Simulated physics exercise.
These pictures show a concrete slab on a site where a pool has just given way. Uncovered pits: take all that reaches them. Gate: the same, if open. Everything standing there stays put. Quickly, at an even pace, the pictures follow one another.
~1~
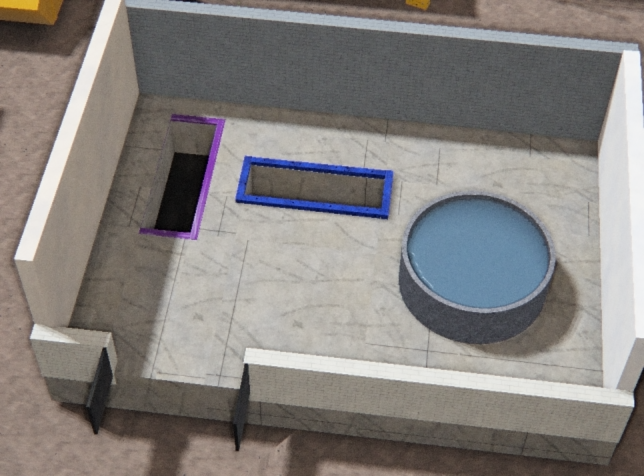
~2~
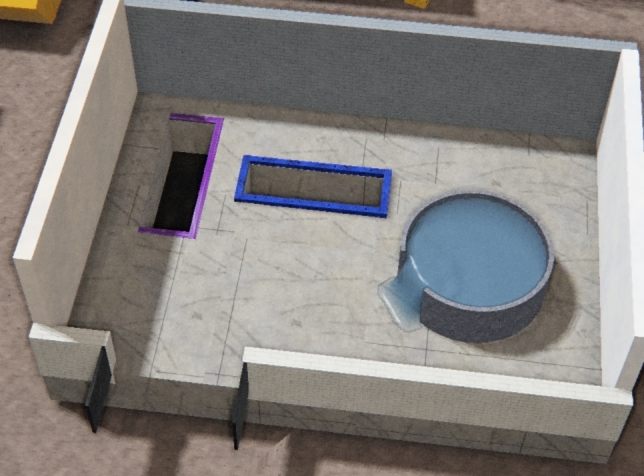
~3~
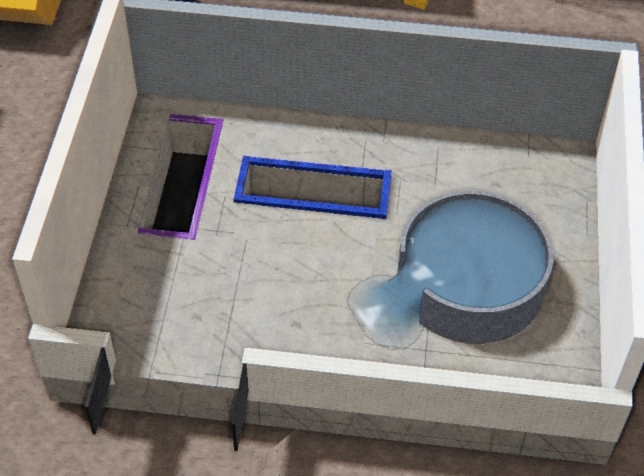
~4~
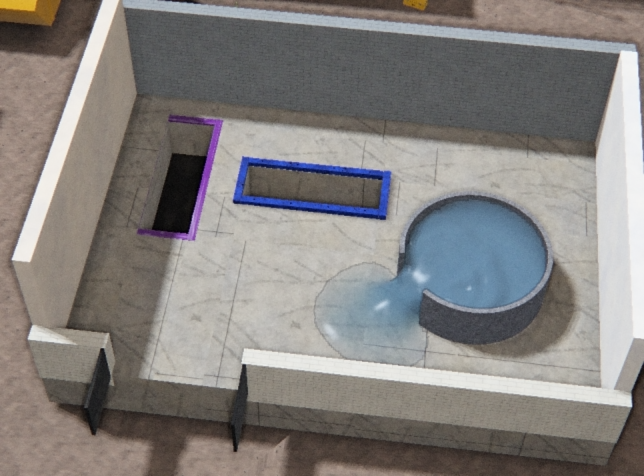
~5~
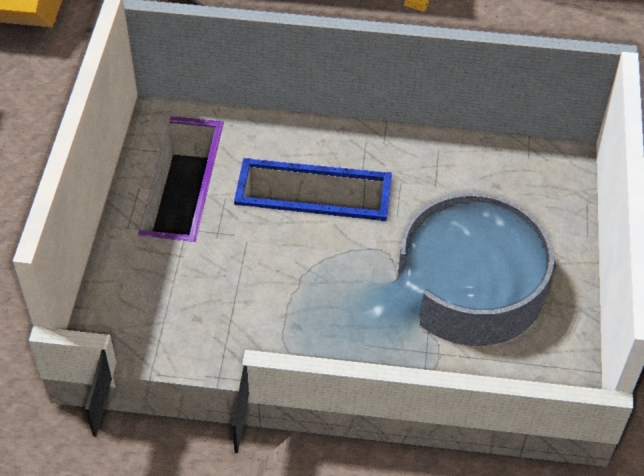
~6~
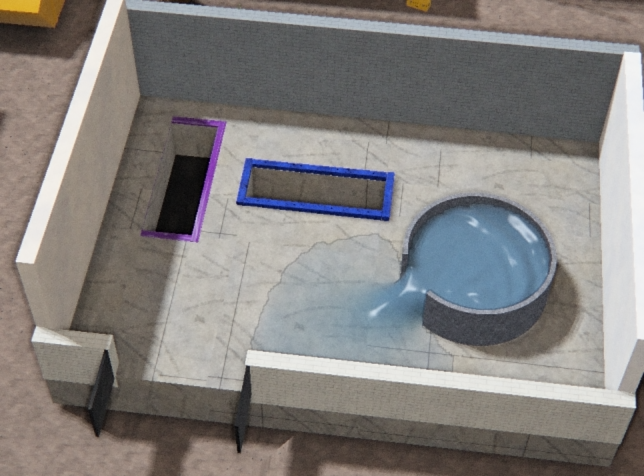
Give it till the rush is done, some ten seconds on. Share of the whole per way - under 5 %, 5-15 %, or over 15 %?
Gate over 15 %, purple pit over 15 %, blue pit under 5 %.
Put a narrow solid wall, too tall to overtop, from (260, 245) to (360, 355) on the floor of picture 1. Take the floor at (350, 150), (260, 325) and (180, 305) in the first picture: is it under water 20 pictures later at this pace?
In the order given, the spots are spared, swamped and swamped.
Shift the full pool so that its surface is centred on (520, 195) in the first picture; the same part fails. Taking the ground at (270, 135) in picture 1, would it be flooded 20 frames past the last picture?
Untouched.
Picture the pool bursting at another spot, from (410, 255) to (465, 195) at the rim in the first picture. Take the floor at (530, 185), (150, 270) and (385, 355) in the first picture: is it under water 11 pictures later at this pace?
So the first one is left untouched, the next drenched, and the last left untouched.
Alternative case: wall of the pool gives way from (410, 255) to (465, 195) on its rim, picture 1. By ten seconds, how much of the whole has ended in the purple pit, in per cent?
In percent, purple takes 35.
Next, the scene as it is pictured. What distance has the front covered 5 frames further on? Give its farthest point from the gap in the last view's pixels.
My pick would be pixel (136, 364).
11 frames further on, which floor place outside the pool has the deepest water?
Somewhere near (66, 345), I think.
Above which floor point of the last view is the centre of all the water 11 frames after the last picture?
The water's middle lies around (398, 301).
A moment on, water covers 30 % of the floor; the gate 1 %, the purple pit 0 %, the blue pit 0 %.
Next, water covers 40 % of the floor; the gate 3 %, the purple pit 1 %, the blue pit 0 %.
Then, water covers 50 % of the floor; the gate 6 %, the purple pit 2 %, the blue pit 0 %.
Later, water covers 60 % of the floor; the gate 12 %, the purple pit 13 %, the blue pit 0 %.
In the end, water covers 80 % of the floor; the gate 19 %, the purple pit 26 %, the blue pit 0 %.
